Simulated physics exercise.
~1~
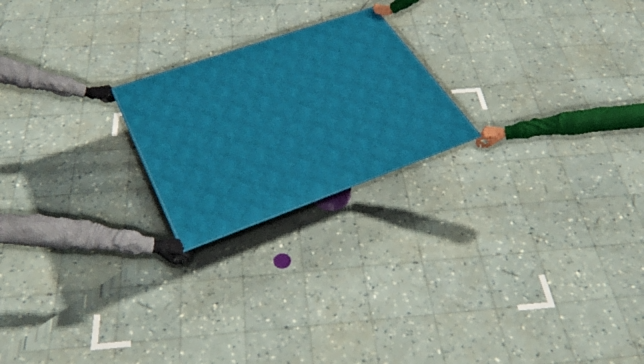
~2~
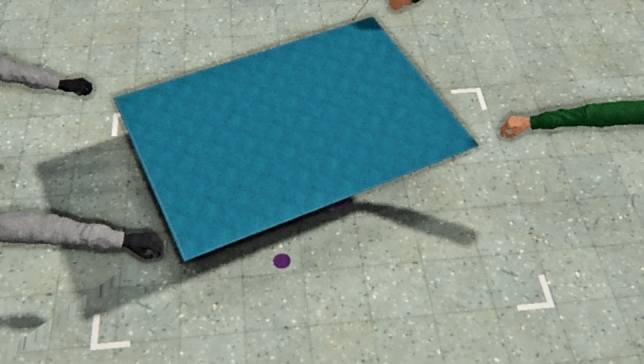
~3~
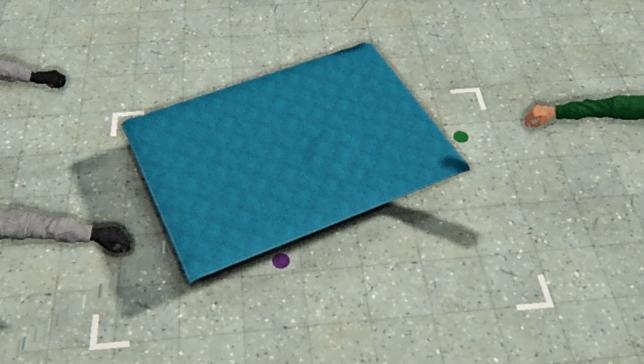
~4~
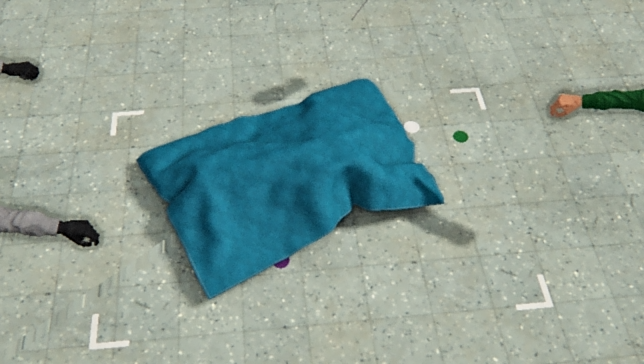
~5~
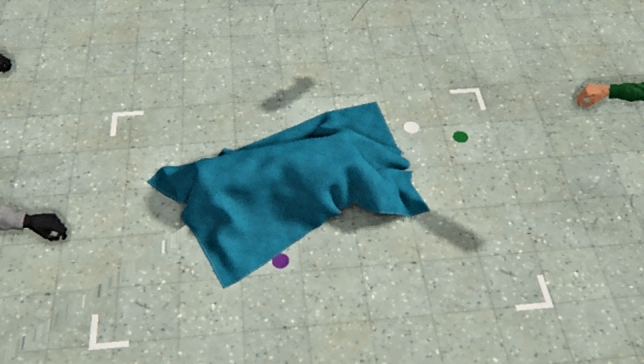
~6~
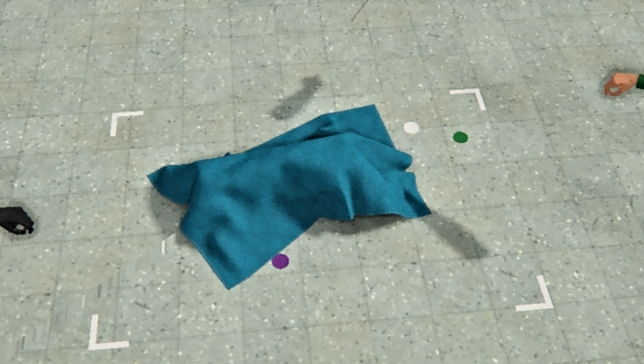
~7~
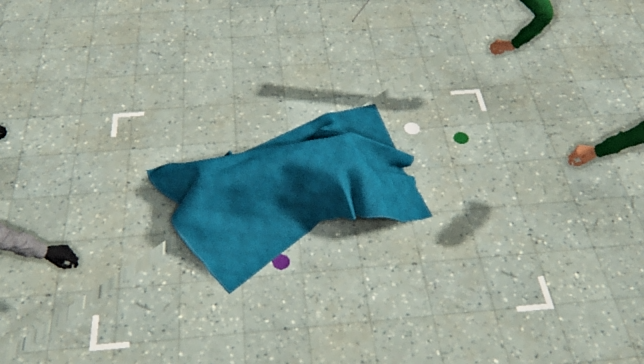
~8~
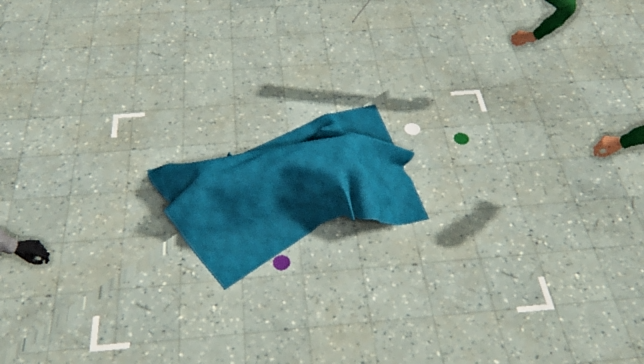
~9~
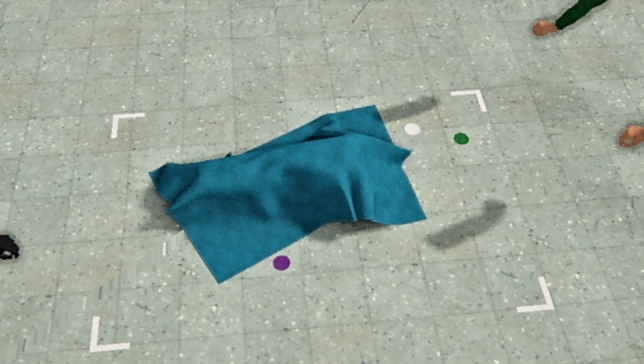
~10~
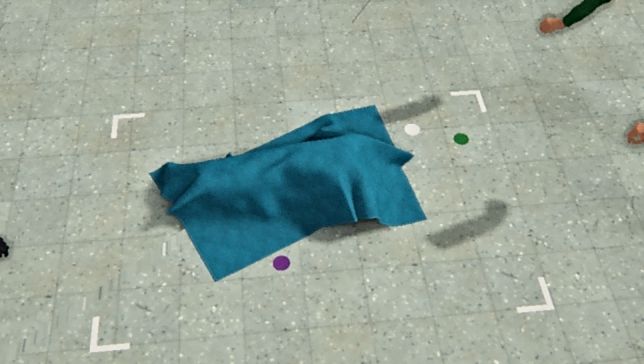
A blue blanket is held flat and level above a speckled shop floor by gloved hands on the left and bare hands in green sleeves on the right. The hands let go and draw back toward the edges as the blanket sinks. It drops onto shapes beneath it, buckling into folds and shrinking inward, which brings a green disc and then a white one into view at its upper right. Hands hover briefly near the sides, then withdraw again while the cloth barely shifts. It ends rumpled and draped over hidden bulges, with the white, green and purple discs lying uncovered around it.
